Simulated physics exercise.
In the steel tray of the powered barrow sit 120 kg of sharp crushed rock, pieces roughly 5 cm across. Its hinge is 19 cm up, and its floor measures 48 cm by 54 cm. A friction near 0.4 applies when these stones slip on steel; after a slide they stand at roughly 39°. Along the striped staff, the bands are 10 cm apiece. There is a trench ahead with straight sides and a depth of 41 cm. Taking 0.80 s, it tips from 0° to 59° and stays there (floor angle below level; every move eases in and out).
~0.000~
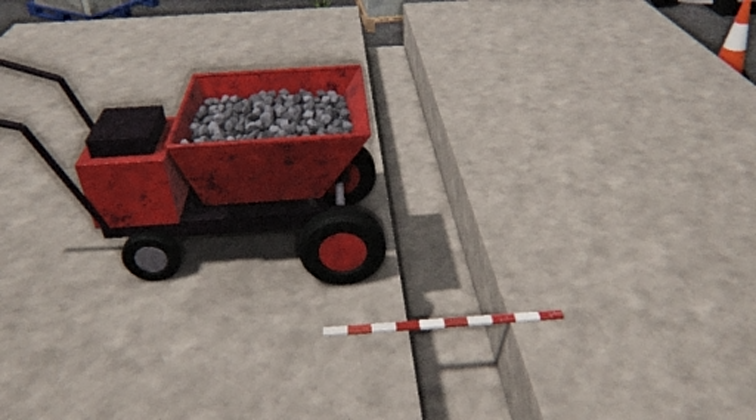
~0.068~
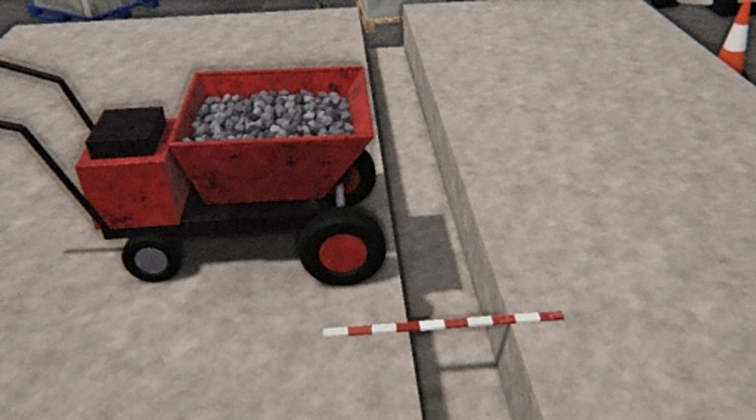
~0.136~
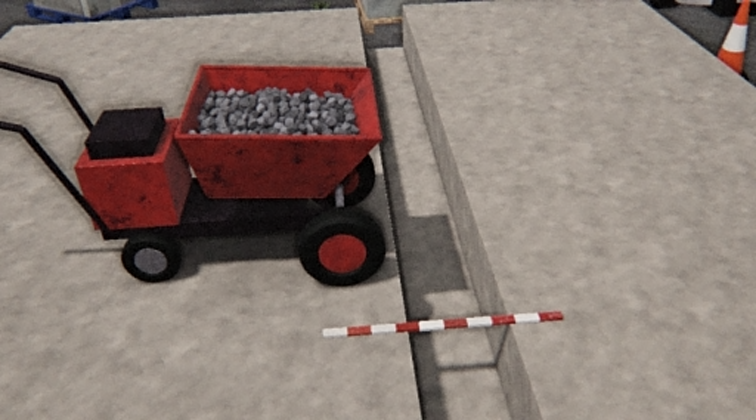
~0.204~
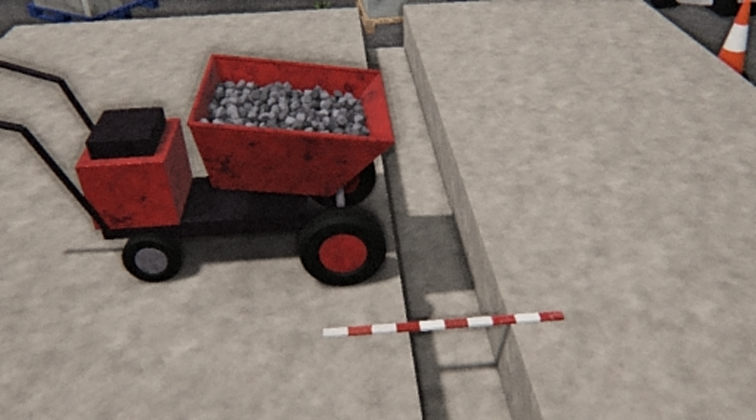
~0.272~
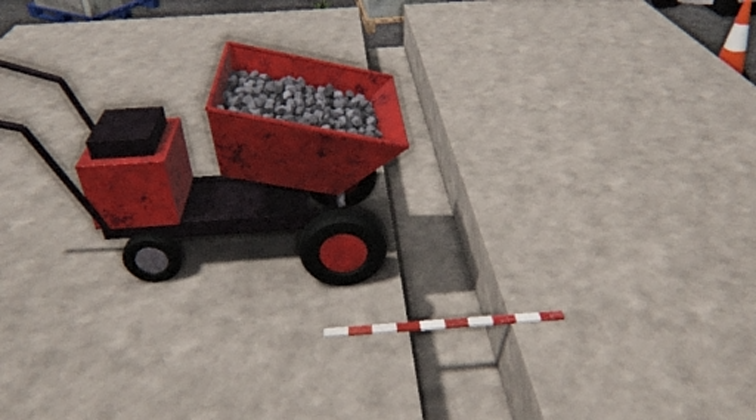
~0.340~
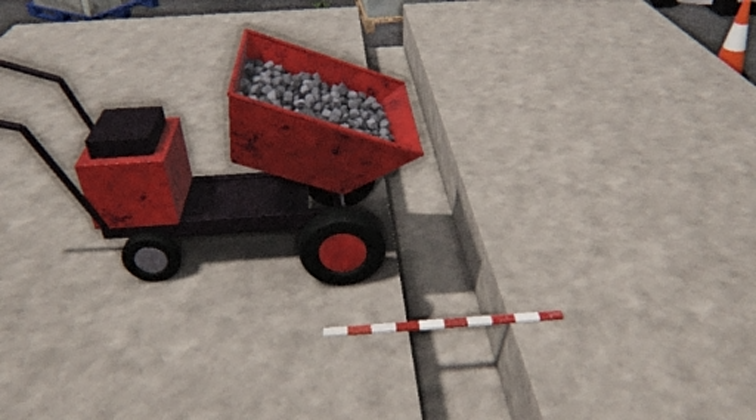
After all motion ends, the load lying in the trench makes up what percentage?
It makes up about 7 per cent.
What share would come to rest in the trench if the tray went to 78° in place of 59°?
Expect roughly 40 per cent.
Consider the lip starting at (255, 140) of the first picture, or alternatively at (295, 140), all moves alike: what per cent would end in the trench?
About 25 per cent first, then about 30 per cent.
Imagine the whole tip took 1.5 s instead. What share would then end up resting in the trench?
Estimate: About 5 %.
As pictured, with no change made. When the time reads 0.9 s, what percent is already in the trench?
About 0 per cent by then.
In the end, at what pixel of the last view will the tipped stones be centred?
Their middle is at about (509, 232).
After 0.6 s the floor is at 50°; 100 % in the tray; the foremost stones are at (434, 162).
After 0.9 s the floor is at 59°; 95 % in the tray, 2 % in the trench, 3 % past the trench; the foremost stones are at (512, 230).
After 1.2 s the floor is at 59°; 76 % in the tray, 4 % in the trench, 20 % past the trench; the foremost stones are at (591, 236).
After 3.2 s the floor is at 59°; 70 % in the tray, 7 % in the trench, 23 % past the trench; the foremost stones are at (631, 238).
